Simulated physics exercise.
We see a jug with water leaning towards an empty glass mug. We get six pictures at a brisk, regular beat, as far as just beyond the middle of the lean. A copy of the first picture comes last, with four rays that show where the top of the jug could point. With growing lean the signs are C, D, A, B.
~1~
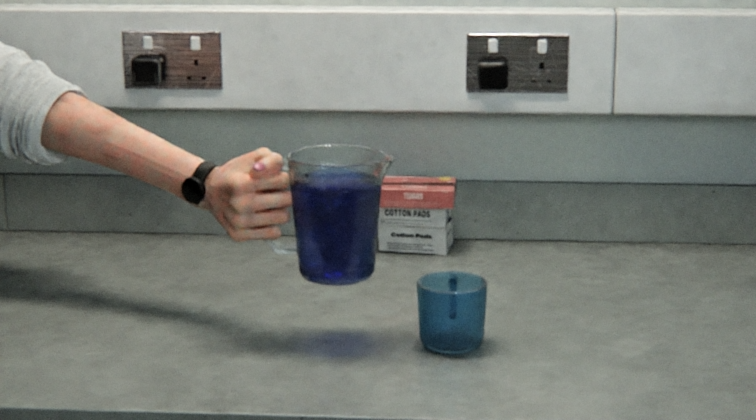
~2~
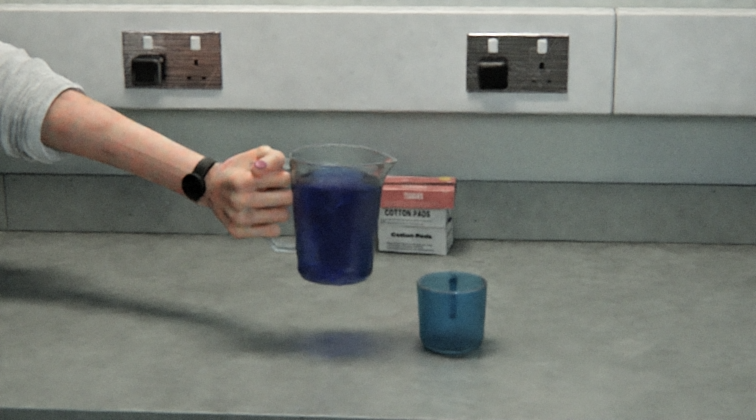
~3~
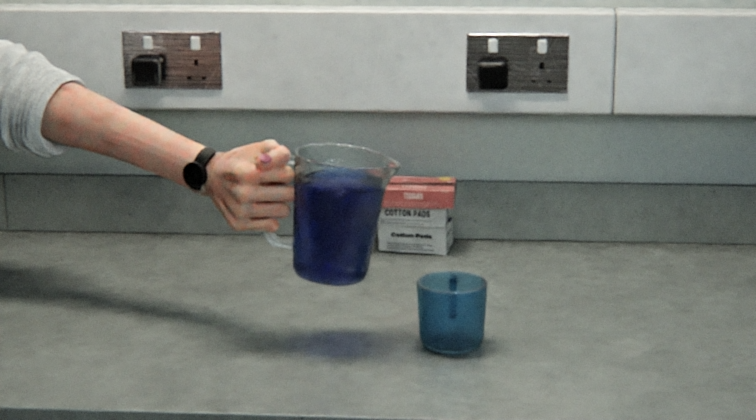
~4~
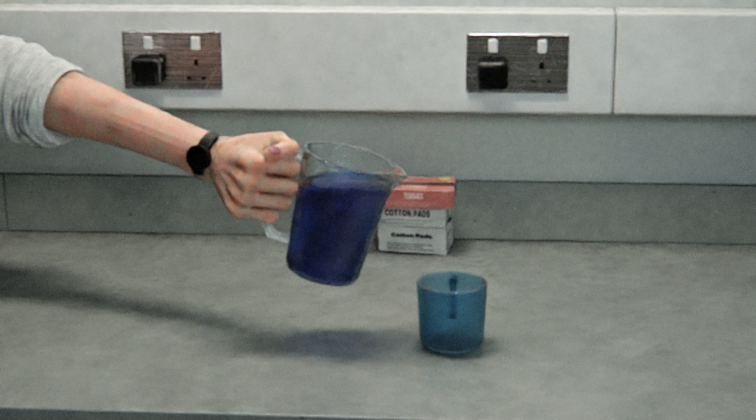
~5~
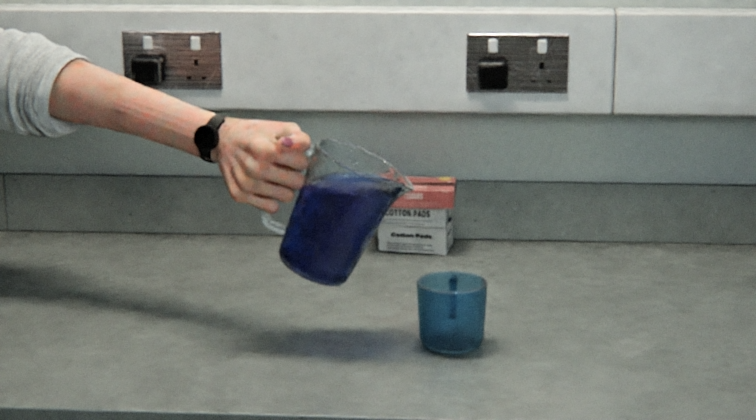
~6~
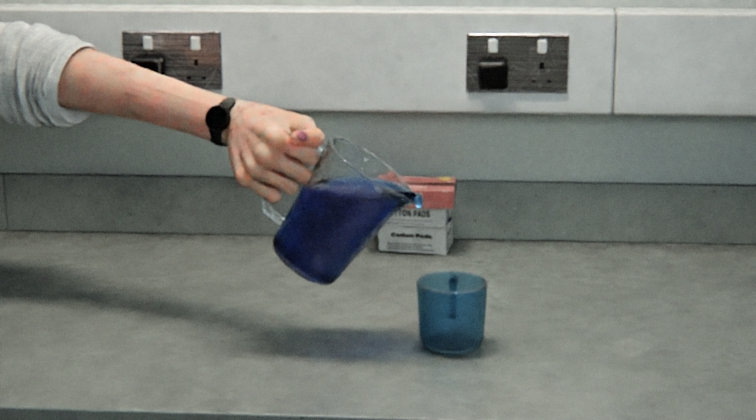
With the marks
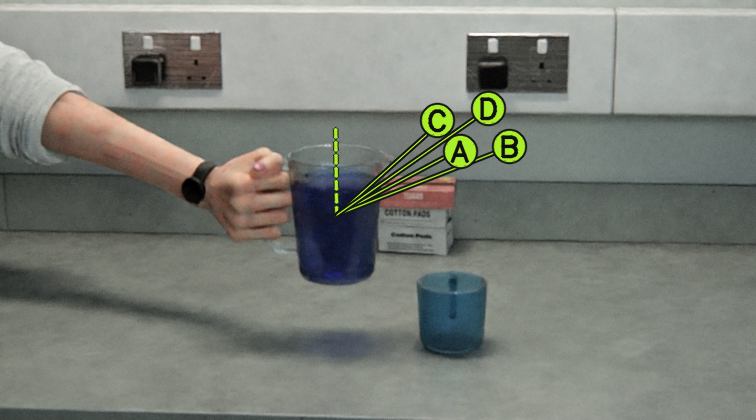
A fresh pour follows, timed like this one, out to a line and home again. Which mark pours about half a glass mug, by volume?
I would pick mark C.
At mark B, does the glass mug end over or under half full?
Over.
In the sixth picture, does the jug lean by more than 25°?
Yes, it does.
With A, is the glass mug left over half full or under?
Over half.
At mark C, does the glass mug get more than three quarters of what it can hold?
No, it does not.
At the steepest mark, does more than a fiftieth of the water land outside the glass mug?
Yes, it does.
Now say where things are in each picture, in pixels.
Upright, lip at (393, 159); rim of the glass mug round (452, 281); nothing has left yet.
Upright, lip at (395, 161); nothing has left yet.
Tipped about 7°, lip at (400, 166); nothing has left yet.
Tipped about 15°, lip at (406, 175); nothing has left yet.
Tipped about 24°, lip at (412, 187); nothing has left yet.
Tipped about 34°, lip at (416, 201); water is over the lip, down to (420, 206).
On the marked copy, A at (443, 157); B at (493, 153); C at (426, 134); D at (474, 118).
For mark A, the glass mug ends with about 85 % of what it can hold; 4 % of the water is spilt.
For mark B, the glass mug ends with about 89 % of what it can hold; 15 % of the water is spilt.
For mark C, the glass mug ends with about 46 % of what it can hold.
For mark D, the glass mug ends with about 67 % of what it can hold.
